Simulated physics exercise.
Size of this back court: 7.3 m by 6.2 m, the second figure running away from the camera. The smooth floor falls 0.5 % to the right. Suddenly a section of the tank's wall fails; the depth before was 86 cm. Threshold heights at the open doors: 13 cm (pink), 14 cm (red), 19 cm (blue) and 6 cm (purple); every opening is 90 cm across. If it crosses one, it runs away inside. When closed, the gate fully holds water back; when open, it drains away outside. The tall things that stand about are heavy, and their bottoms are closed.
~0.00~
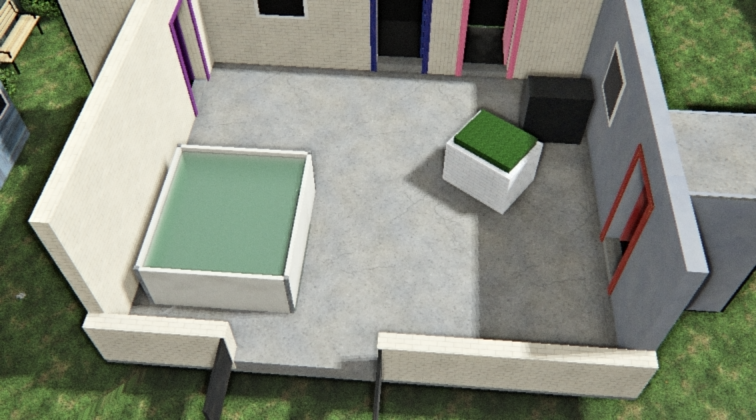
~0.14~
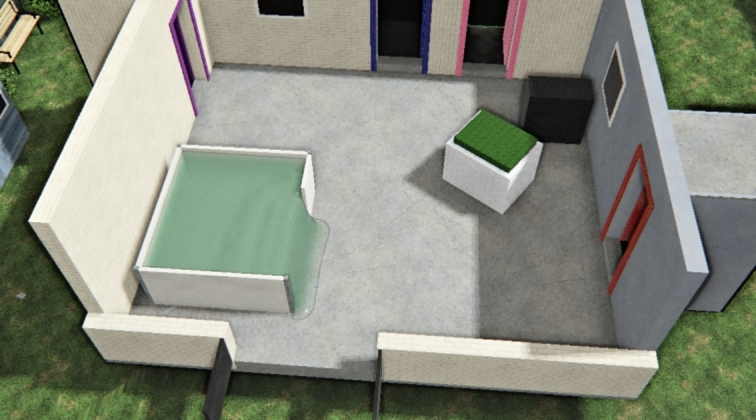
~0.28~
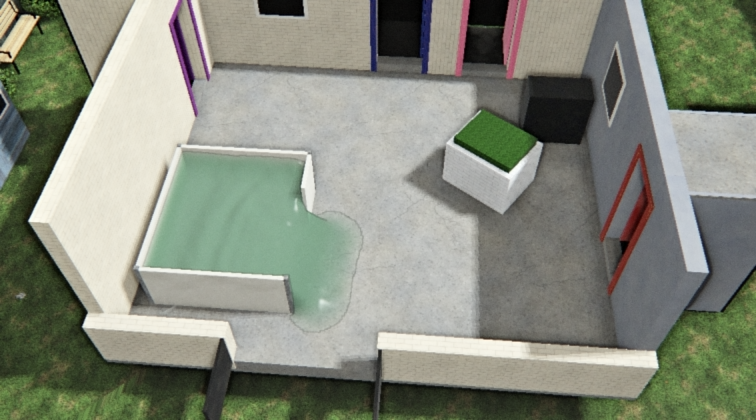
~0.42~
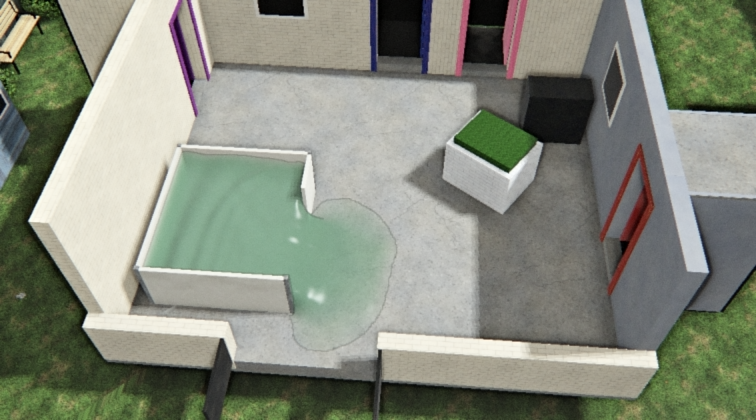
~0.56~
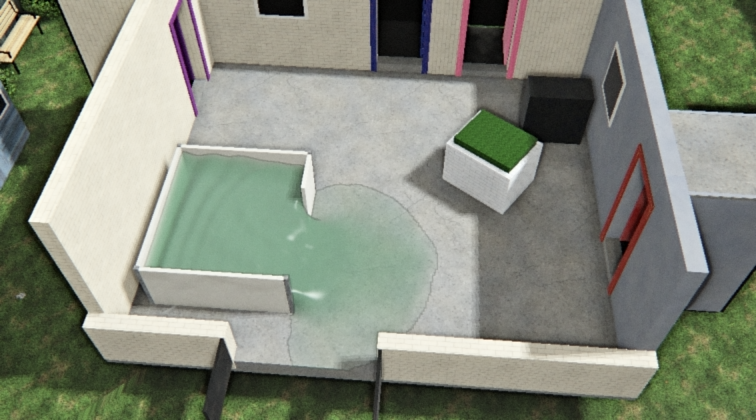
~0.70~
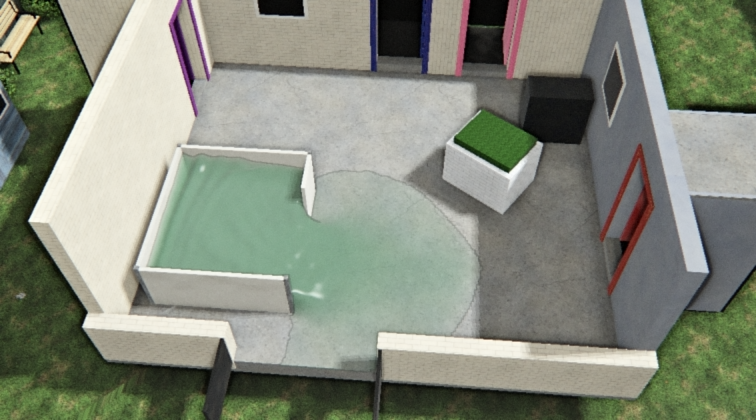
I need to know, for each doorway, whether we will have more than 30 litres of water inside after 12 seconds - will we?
At the end, at the pink door it looks set to land under the limit; at the red door it looks set to land over the limit; at the blue door it looks set to land under the limit; at the purple door it looks set to land over the limit.
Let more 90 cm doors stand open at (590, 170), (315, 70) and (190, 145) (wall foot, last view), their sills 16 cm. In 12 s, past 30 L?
So, in the order given, it's beyond the mark, then shy of the mark, then shy of the mark.
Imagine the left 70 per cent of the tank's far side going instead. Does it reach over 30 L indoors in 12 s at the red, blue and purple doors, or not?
Then red does not exceed it, blue does not exceed it, purple exceeds it.
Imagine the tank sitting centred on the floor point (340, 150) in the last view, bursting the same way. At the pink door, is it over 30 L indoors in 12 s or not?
Then pink overshoots.
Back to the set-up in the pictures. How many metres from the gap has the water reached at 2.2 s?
About 5.6 m.
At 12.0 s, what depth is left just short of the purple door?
Roughly 12.0 centimetres.
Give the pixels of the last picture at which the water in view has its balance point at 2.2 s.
The water's centre is around (359, 266).
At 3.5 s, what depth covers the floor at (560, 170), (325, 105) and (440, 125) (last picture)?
Spot by spot: Some 14, 0, then 1 cm.
After 1.4 s water covers 40 % of the floor and is deepest (44 cm) near (302, 277); pink door not reached, red door 20 cm at the sill, 4 L in, blue door not reached, purple door not reached.
After 2.2 s water covers 40 % of the floor and is deepest (58 cm) near (609, 350); pink door not reached, red door 39 cm at the sill, 95 L in, blue door not reached, purple door not reached.
After 3.5 s water covers 50 % of the floor and is deepest (38 cm) near (571, 144); pink door 5 cm at the sill, 0 L in, red door 31 cm at the sill, 272 L in, blue door not reached, purple door not reached.
After 7.0 s water covers 80 % of the floor and is deepest (24 cm) near (542, 143); pink door 9 cm at the sill, 1 L in, red door 18 cm at the sill, 375 L in, blue door 11 cm at the sill, 0 L in, purple door 6 cm at the sill, 0 L in.
After 12.0 s water covers 95 % of the floor and is deepest (14 cm) near (286, 101); pink door 9 cm at the sill, 3 L in, red door 11 cm at the sill, 387 L in, blue door 9 cm at the sill, 0 L in, purple door 12 cm at the sill, 127 L in.
